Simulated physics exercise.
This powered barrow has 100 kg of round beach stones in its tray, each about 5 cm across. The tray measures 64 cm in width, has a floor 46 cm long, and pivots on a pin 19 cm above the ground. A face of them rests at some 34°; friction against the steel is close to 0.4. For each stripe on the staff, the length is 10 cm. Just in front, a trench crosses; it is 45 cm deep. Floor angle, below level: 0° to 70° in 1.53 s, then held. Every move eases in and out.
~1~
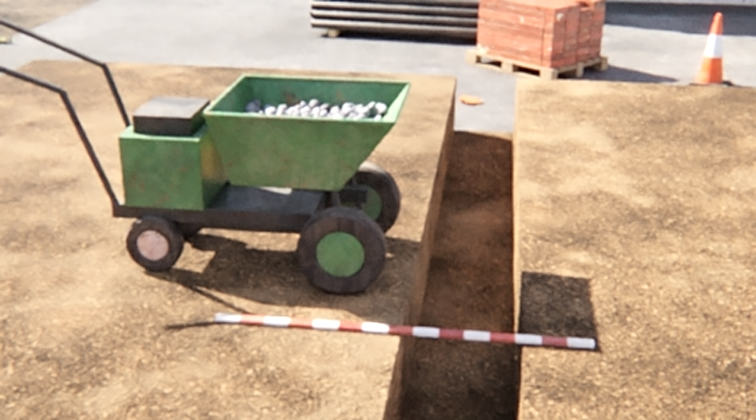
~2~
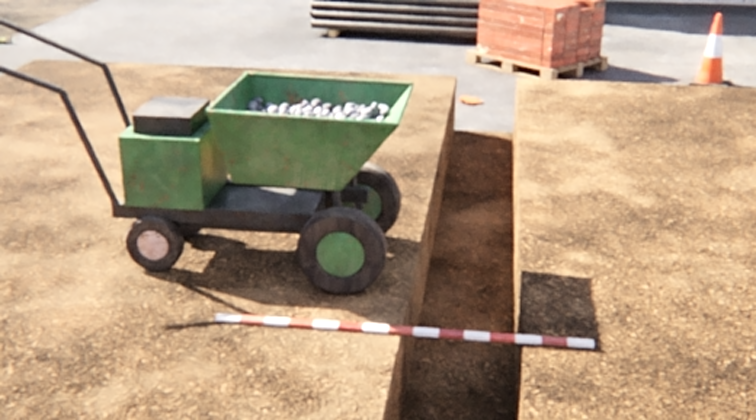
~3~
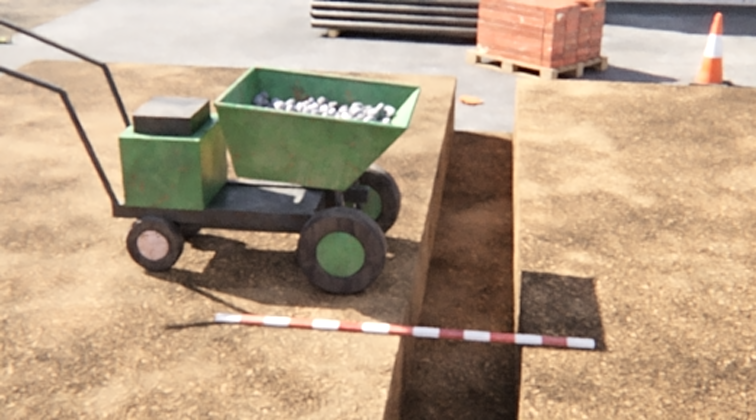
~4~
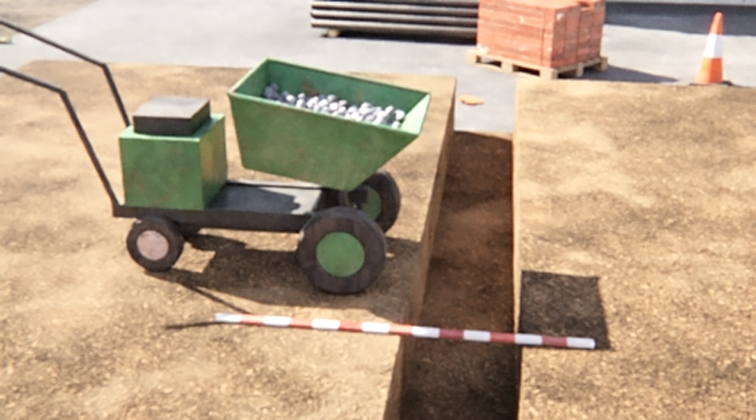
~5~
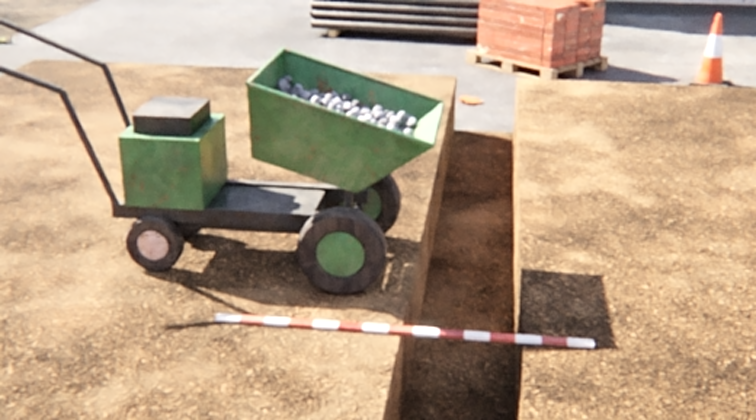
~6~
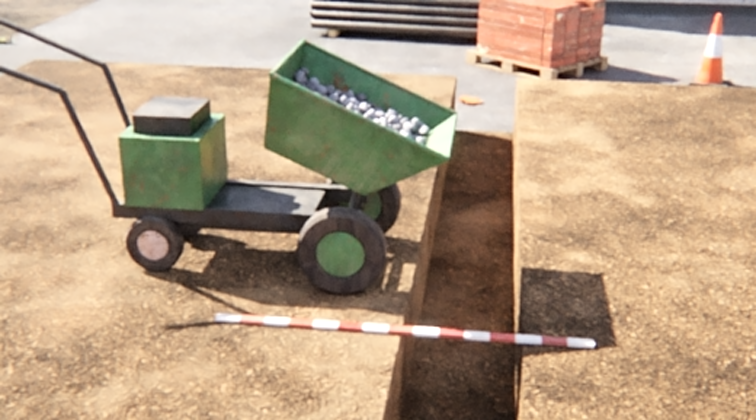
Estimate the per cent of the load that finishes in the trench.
Roughly 53 percent.
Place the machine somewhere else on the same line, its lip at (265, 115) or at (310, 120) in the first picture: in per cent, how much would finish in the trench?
Result: Close to 80 then close to 100 per cent.
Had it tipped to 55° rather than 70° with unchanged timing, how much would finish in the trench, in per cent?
With that change, near 35 per cent.
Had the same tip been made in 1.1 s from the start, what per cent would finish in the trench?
Expected share: Around 45%.
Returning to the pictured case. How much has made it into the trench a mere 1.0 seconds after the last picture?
15 per cent or so by then.
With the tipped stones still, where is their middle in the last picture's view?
Roughly (511, 340), I'd say.
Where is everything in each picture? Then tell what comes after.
In the first frame, lip at (395, 123), floor tilted 0°, highest stones at (340, 115).
In the second frame, the tray is at 1°, its lip at (398, 125); the top of the load is at (341, 113).
In the third frame, the tray is at 5°, its lip at (406, 129); the top of the load is at (284, 106).
In the fourth frame, lip at (419, 136), floor tilted 10°, highest stones at (282, 100).
In the fifth frame, the tray is at 16°, its lip at (433, 146); the top of the load is at (285, 91).
In the sixth frame, the tray is at 24°, its lip at (448, 159); the top of the load is at (300, 84).
Then, 0.5 s after the last picture the floor is at 59°, 100 % in the tray; the foremost stones are at (484, 211).
Then, 1.0 s after the last picture the floor is at 70°, 59 % in the tray, 14 % in the trench, 27 % past the trench; the foremost stones are at (597, 266).
Then, 1.4 s after the last picture the floor is at 70°, 25 % in the tray, 29 % in the trench, 46 % past the trench; the foremost stones are at (680, 282).
Then, 3.3 s after the last picture the floor is at 70°, 0 % in the tray, 53 % in the trench, 47 % past the trench; the foremost stones are at (719, 281).
